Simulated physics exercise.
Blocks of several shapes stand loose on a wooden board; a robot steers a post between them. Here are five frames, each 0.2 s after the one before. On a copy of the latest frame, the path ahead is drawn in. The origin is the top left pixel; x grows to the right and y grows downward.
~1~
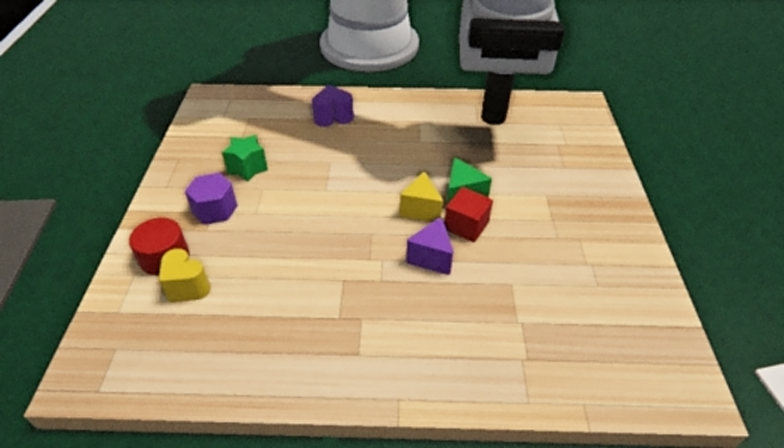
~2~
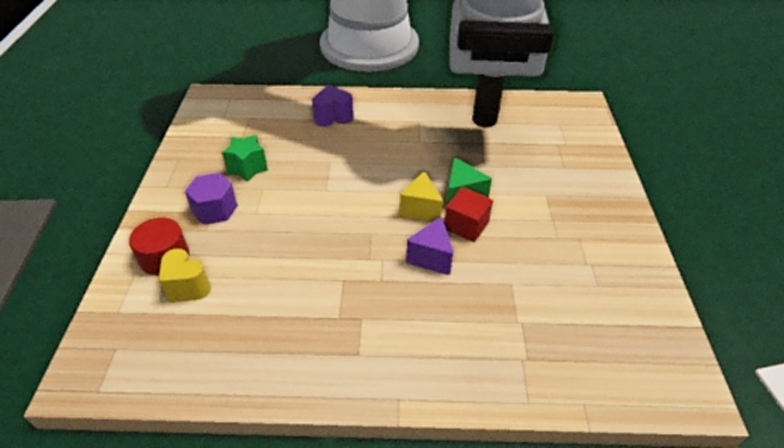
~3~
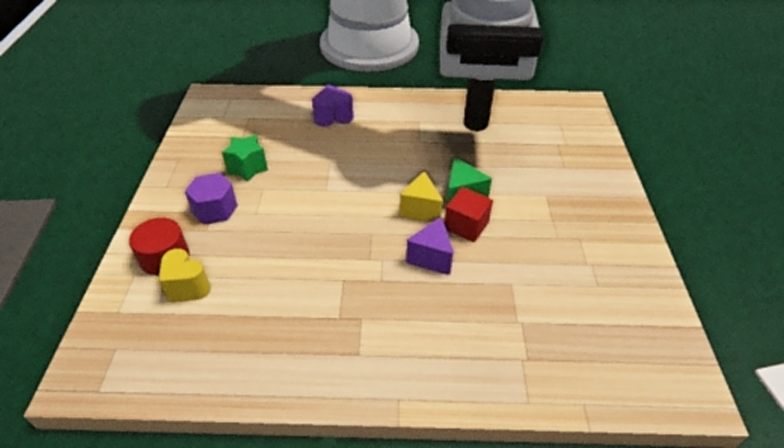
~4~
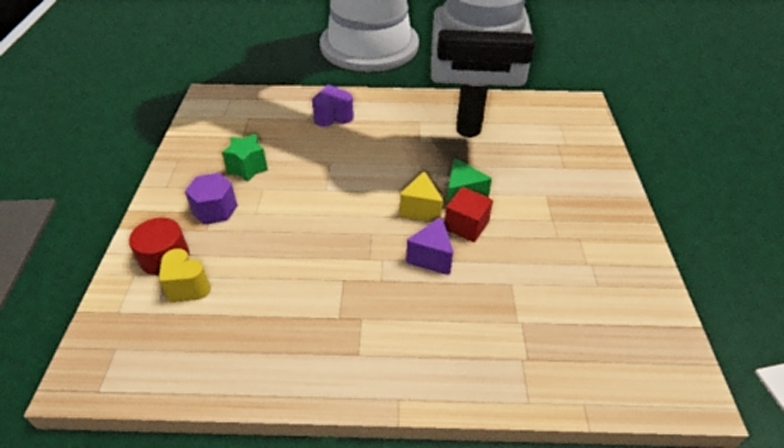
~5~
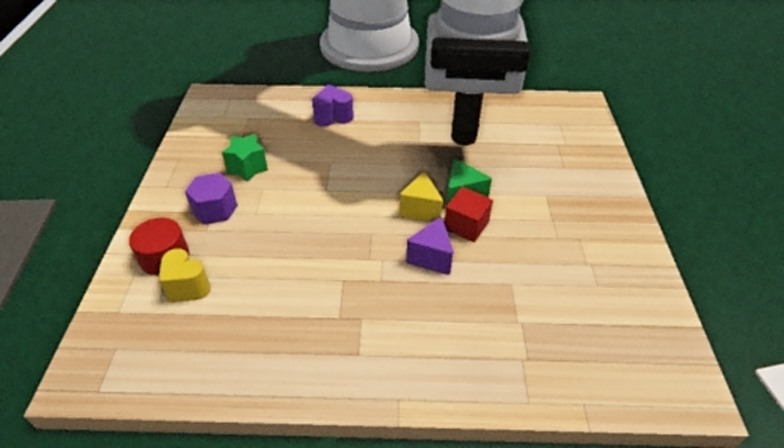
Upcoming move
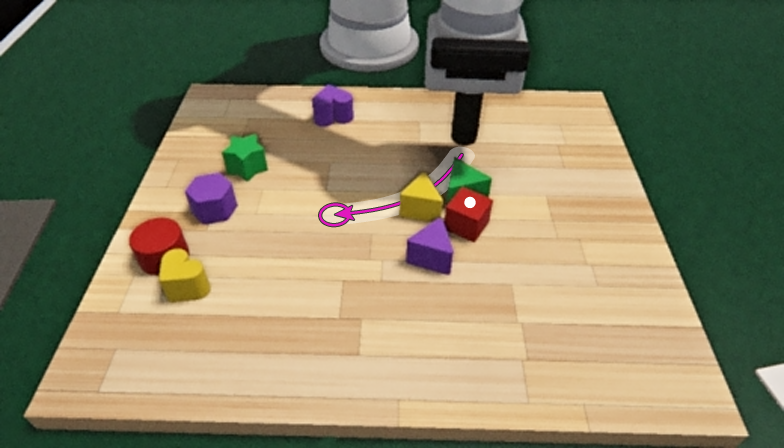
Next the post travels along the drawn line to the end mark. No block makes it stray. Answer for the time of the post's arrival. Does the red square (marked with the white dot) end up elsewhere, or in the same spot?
Once the path ends, it is somewhere new.
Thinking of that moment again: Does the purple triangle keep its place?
Yes - that is the case.
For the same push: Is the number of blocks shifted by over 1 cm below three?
Short answer: No.
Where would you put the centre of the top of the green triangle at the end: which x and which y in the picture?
For the centre of its top, I'd go with (454, 184).
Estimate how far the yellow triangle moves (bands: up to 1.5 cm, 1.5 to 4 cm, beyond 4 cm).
Once the path is done, the yellow triangle lies 1.5 to 4 cm from its present place.
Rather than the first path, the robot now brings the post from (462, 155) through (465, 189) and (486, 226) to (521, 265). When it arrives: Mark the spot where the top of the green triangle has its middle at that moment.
The centre of its top face lies at (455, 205).
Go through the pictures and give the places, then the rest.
In the first frame, lower end of the post (493, 119), tops of blocks, yellow triangle (422, 188), purple triangle (434, 236), green triangle (465, 174), red square (470, 202).
In the second frame, post (485, 121), blocks as before.
In the third frame, post (476, 125), blocks as before.
In the fourth frame, post (469, 131), blocks as before.
In the fifth frame, post (464, 139), yellow triangle (422, 188), purple triangle (434, 236), green triangle (465, 174), red square (470, 202).
The drawn path runs from (462, 155) over (436, 184) and (391, 206) to (335, 215); the dot is on the red square.
On the path given first. One third of the way, post (436, 169); green triangle (463, 183), turned 35° anticlockwise; red square (476, 212).
Two thirds of the way, post (390, 190); yellow triangle (403, 201), turned 90° anticlockwise; green triangle (454, 184), turned 65° anticlockwise; red square (479, 213).
At the end, post (333, 198); yellow triangle (403, 201), turned 95° anticlockwise; purple triangle not moved; green triangle (454, 184), turned 65° anticlockwise; red square (479, 213).
